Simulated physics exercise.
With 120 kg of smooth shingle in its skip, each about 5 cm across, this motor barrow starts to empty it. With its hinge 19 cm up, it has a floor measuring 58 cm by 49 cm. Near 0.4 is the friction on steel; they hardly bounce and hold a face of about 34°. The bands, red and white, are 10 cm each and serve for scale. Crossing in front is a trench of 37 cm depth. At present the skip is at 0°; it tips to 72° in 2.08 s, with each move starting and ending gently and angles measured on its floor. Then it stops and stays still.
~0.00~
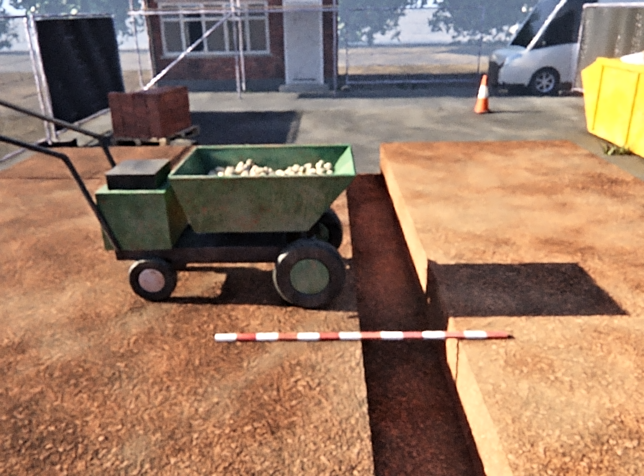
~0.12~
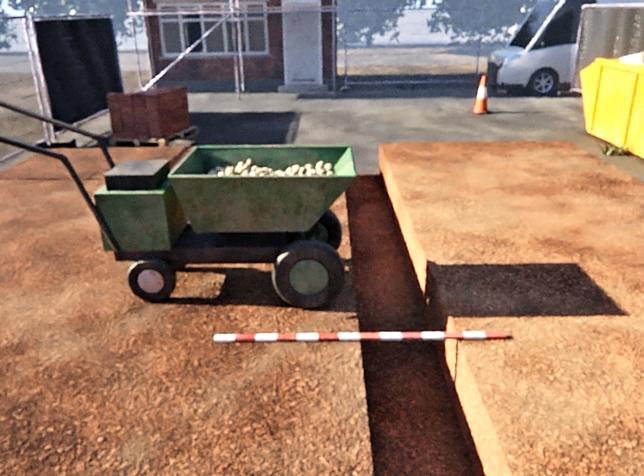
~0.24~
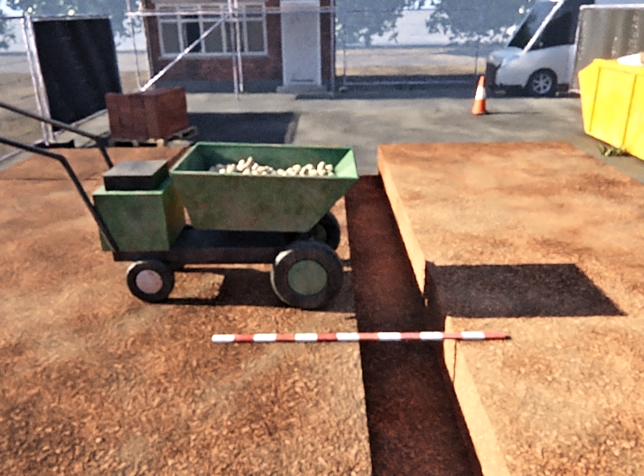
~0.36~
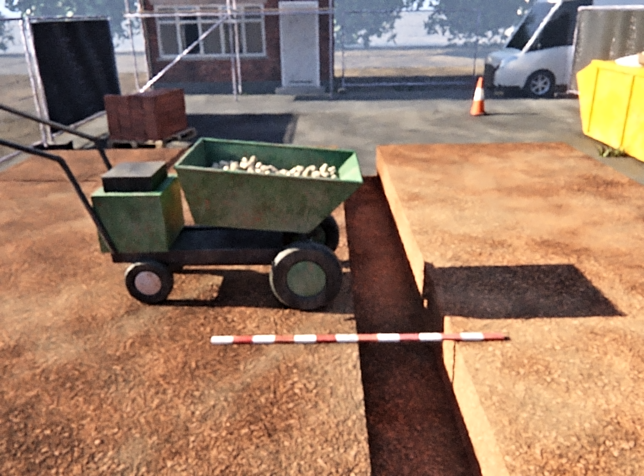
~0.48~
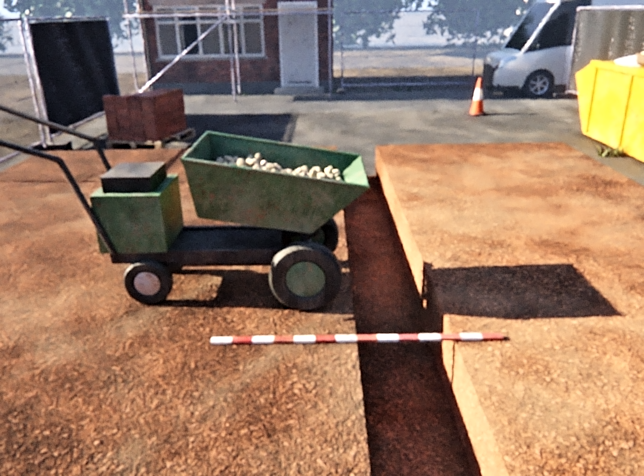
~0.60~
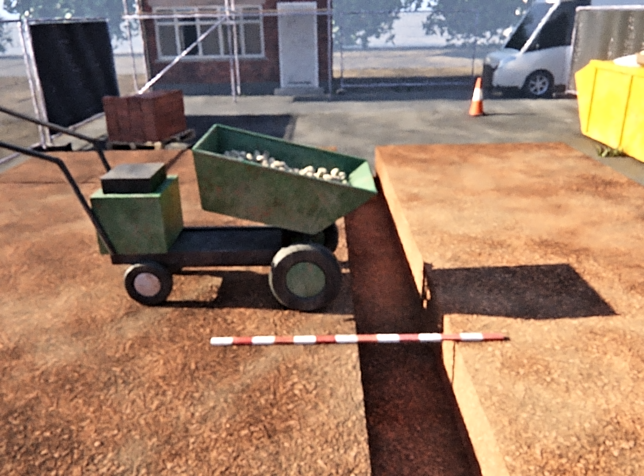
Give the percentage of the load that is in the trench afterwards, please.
Near 52 per cent of the load.
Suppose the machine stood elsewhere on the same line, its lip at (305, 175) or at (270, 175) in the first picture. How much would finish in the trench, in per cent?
That gives roughly 100 per cent and roughly 100 per cent.
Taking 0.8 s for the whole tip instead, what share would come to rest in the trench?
It would be near 35 percent.
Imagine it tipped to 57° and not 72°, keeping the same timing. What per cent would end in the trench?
Expect roughly 45 per cent.
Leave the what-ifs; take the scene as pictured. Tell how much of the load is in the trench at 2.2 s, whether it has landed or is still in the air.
I'd say near 25 per cent at that time.
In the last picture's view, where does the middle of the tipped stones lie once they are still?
About (426, 320).
After 1.6 s the floor is at 61°; 97 % in the skip, 3 % in the trench; the foremost stones are at (435, 259).
After 2.2 s the floor is at 72°; 30 % in the skip, 26 % in the trench, 43 % past the trench; the foremost stones are at (535, 289).
After 2.5 s the floor is at 72°; 8 % in the skip, 41 % in the trench, 51 % past the trench; the foremost stones are at (550, 280).
After 4.5 s the floor is at 72°; 0 % in the skip, 52 % in the trench, 48 % past the trench; the foremost stones are at (552, 280).
